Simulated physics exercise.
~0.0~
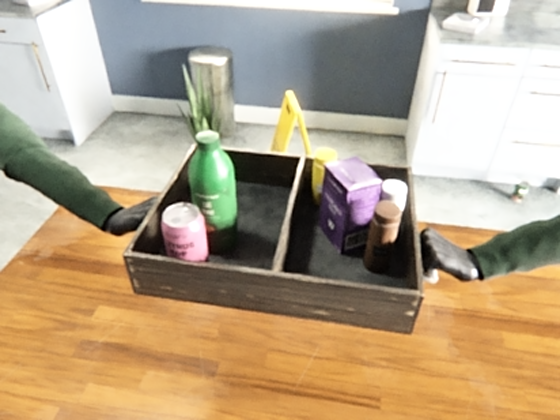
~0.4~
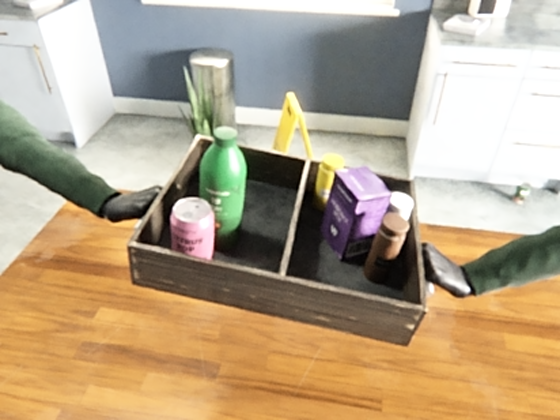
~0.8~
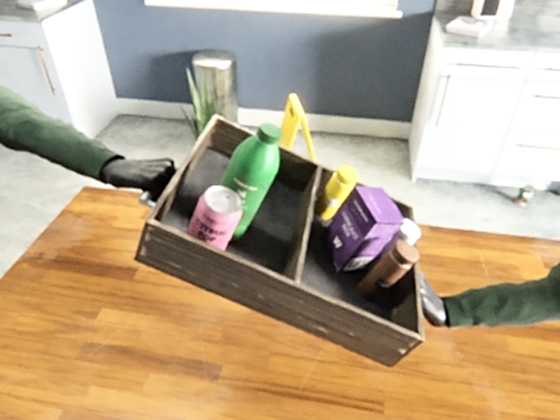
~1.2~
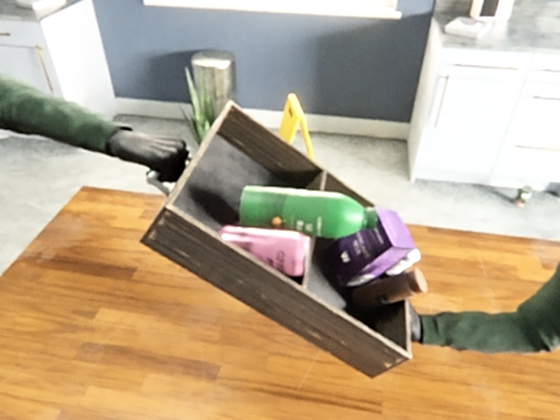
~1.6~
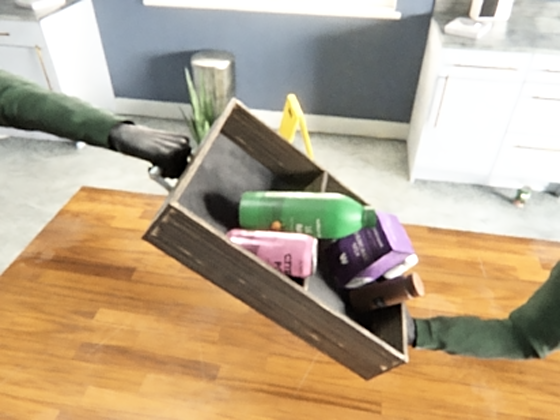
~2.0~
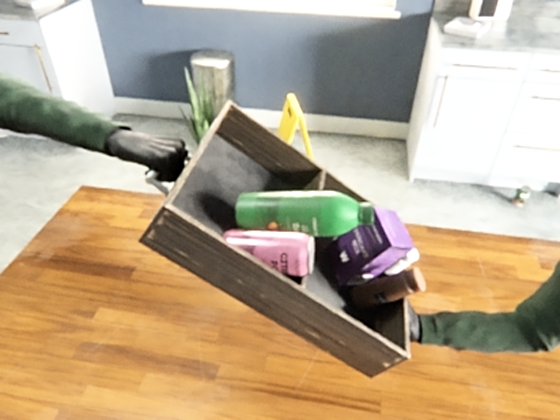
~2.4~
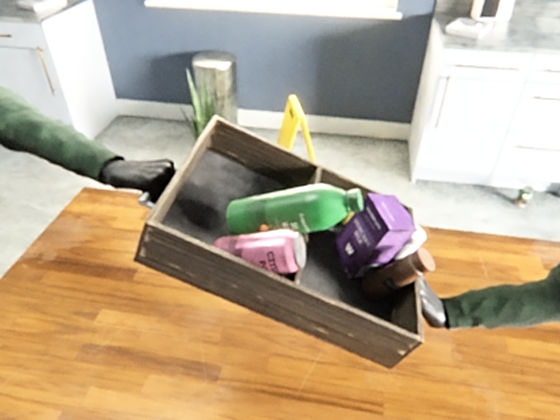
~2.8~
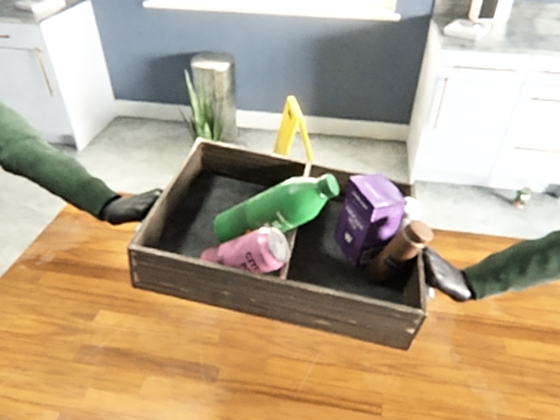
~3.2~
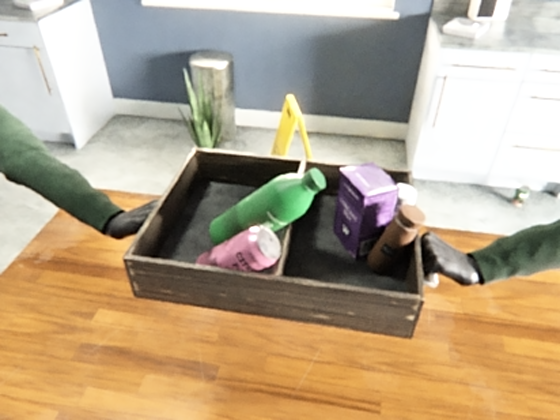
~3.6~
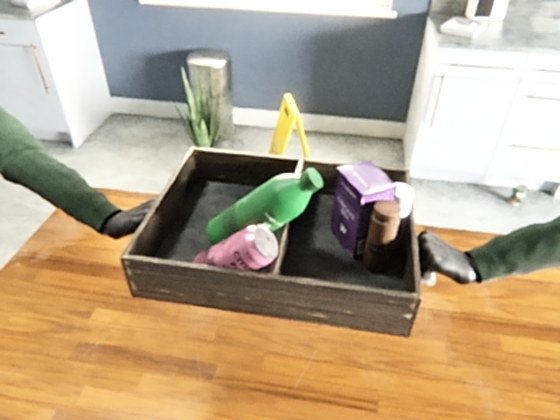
Two gloved hands in dark green sleeves hold a divided wooden crate above a wooden surface, seen from slightly above in a room with white cabinets and a blue wall. A green bottle and pink can stand in the left compartment, with a yellow shaker, purple carton, white shaker and brown shaker in the right. The hands tip the crate steeply down to the right, and the bottle and can topple against the divider while the yellow shaker drops from view. After a brief hold, they level the crate. The bottle and can remain inside, leaning on the divider, beside the upright carton and brown shaker.
